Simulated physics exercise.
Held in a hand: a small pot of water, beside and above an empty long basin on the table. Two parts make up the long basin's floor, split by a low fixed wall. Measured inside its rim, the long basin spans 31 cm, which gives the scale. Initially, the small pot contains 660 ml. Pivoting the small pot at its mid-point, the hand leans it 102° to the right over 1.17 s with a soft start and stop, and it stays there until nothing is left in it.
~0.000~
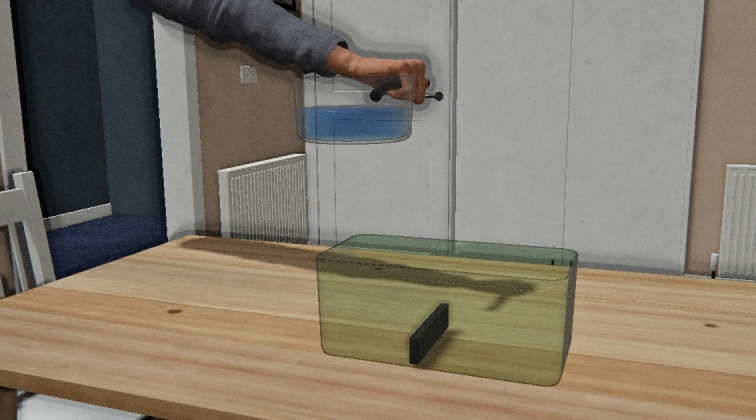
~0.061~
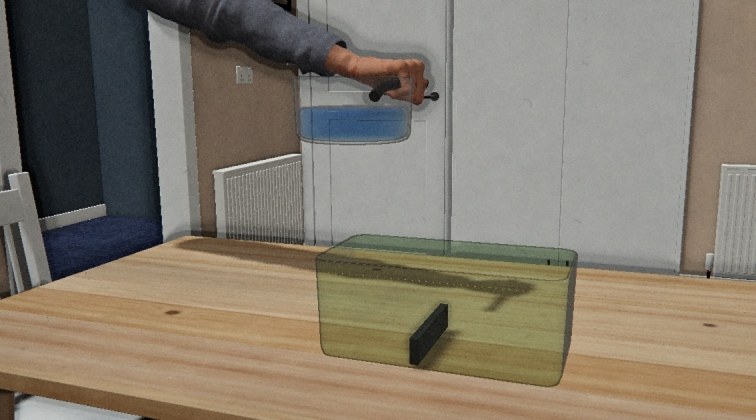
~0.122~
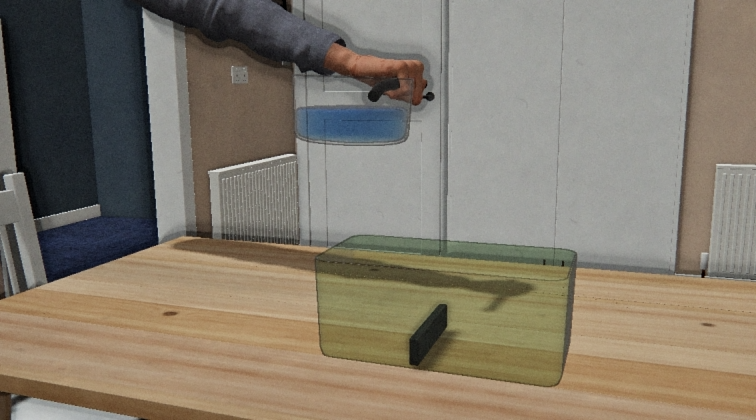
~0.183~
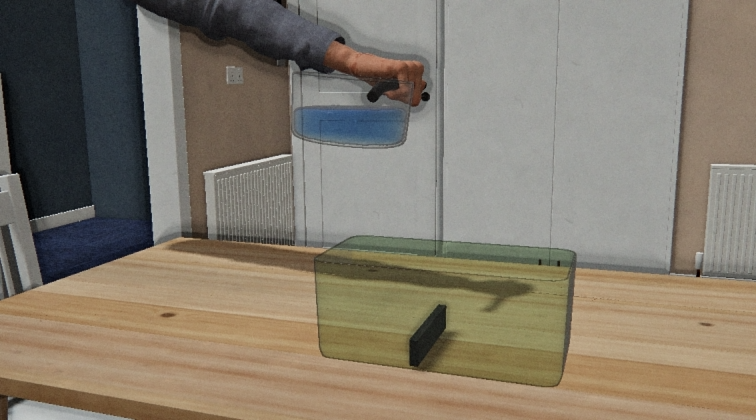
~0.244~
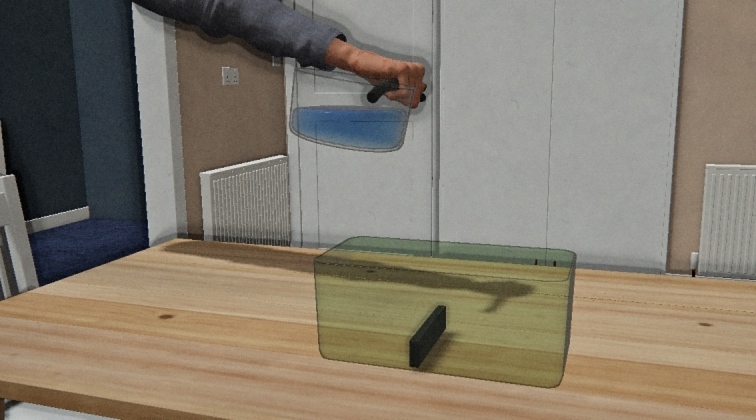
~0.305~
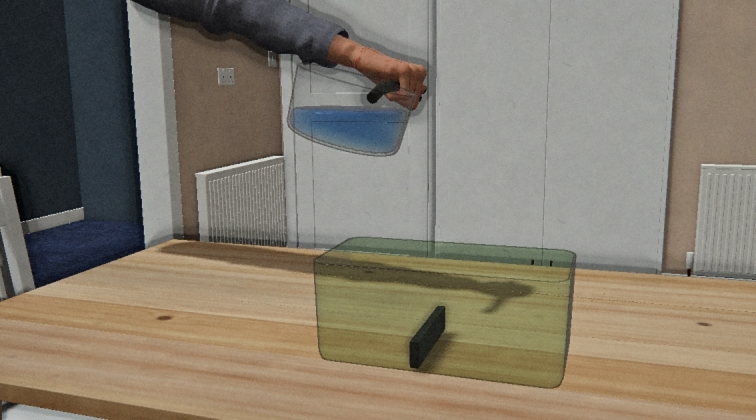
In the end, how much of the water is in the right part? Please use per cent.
Roughly 82 percent is in the right part.
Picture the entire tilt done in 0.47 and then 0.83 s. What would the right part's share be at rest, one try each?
Around 75 per cent first, around 80 per cent next.
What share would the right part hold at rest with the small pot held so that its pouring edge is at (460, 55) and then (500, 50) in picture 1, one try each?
In order, 90 and 70 per cent.
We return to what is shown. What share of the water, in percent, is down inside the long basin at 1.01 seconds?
Some 64 percent.
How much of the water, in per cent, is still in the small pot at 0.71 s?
I'd estimate some 68 % remains.
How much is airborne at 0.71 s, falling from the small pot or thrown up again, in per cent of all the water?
Estimate: About 30 % of all of it.
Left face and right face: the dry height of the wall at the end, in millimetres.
Left roughly 28 mm; right roughly 12 mm.
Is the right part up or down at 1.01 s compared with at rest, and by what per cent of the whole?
Its share increases, some 24 in a hundred.
After 0.71 s the tilt is 68° and 67 per cent is still to pour, 0 is left of the wall and 3 right of it.
After 1.01 s the tilt is 98° and 17 per cent is still to pour, 5 is left of the wall and 59 right of it.
After 1.33 s the tilt is 102° and 2 per cent is still to pour, 13 is left of the wall and 82 right of it.
After 1.67 s the tilt is 102° and 0 per cent is still to pour, 17 is left of the wall and 83 right of it.
In the end 17 per cent lies left of the wall, 82 right of it and 1 outside.
